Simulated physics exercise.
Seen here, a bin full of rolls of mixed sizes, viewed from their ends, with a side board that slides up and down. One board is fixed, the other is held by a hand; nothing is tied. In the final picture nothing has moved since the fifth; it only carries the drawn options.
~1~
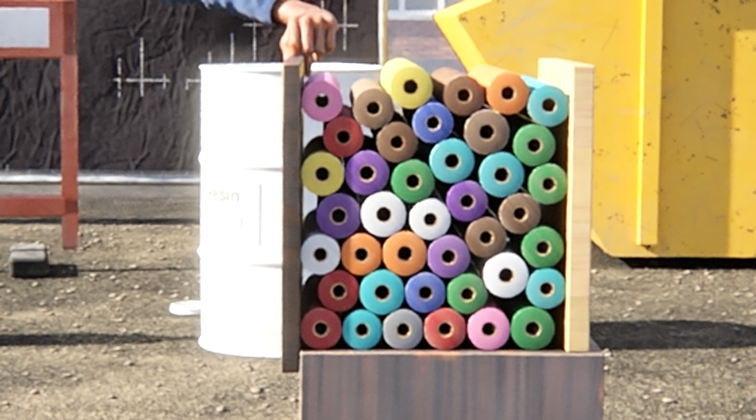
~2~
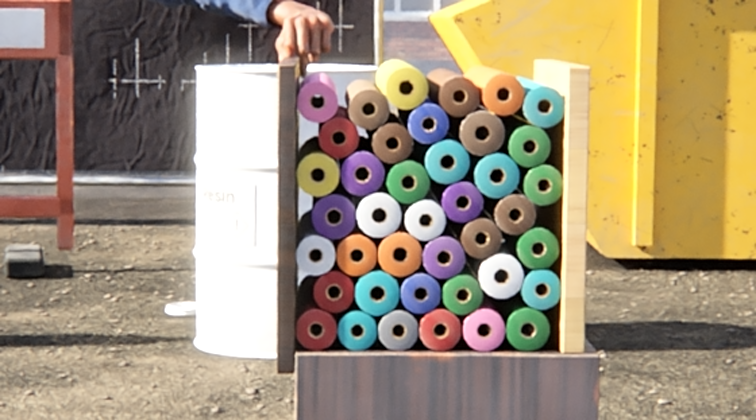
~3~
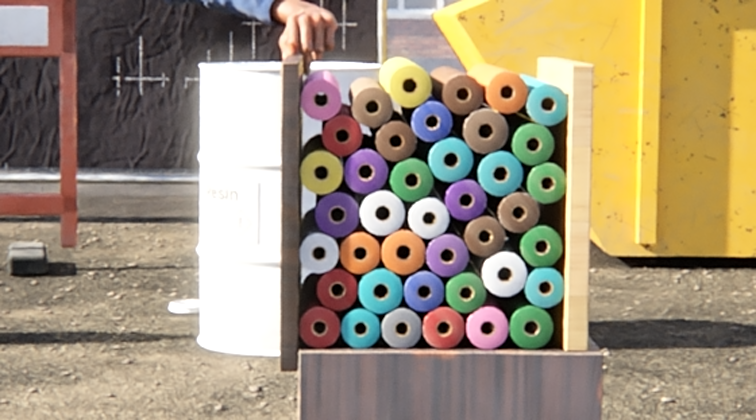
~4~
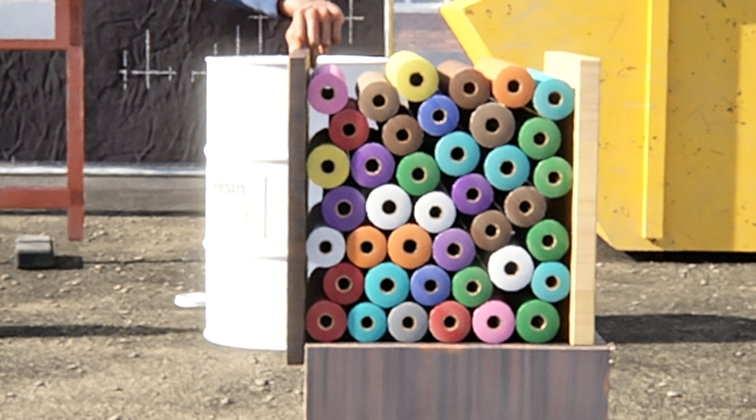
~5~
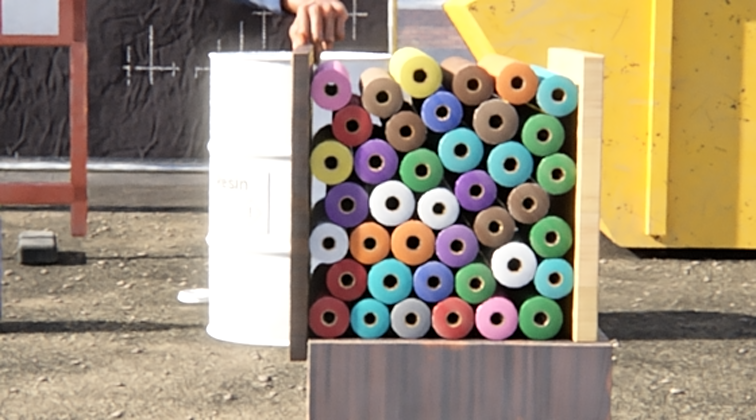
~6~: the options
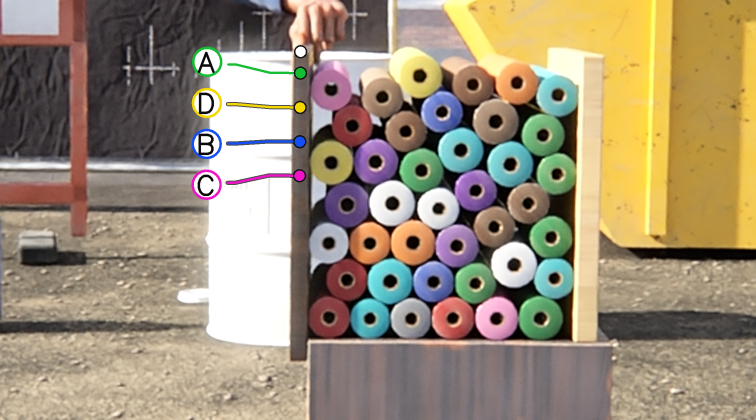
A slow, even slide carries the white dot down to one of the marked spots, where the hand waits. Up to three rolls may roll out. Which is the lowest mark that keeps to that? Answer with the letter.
Down to C.
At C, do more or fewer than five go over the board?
At C, fewer than five.
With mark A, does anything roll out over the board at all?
At A: No.
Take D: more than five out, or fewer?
Fewer than five.
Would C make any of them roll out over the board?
At C: Yes.
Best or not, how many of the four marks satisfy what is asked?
The number is four.
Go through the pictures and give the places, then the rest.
The first picture shows a green roll (533, 328); a blue roll (425, 292); a green roll (543, 248).
The second picture shows a green roll (538, 249); a brown roll (515, 215).
The third picture shows a turquoise roll (501, 174); a brown roll (396, 141).
The fourth picture shows a turquoise roll (554, 98); side board (299, 193).
The fifth picture shows a red roll (329, 318); a green roll (541, 318); a blue roll (434, 282).
On the marked copy, A at (301, 73); B at (300, 142); C at (300, 176); D at (300, 108); the white dot at (301, 52).
Following C. Soon after the start, top of the board (310, 111).
Later, top of the board (309, 175).
In the end, top of the board (309, 175), one out over the board.
As for the rest, A none out over the board; B none out over the board; D none out over the board.
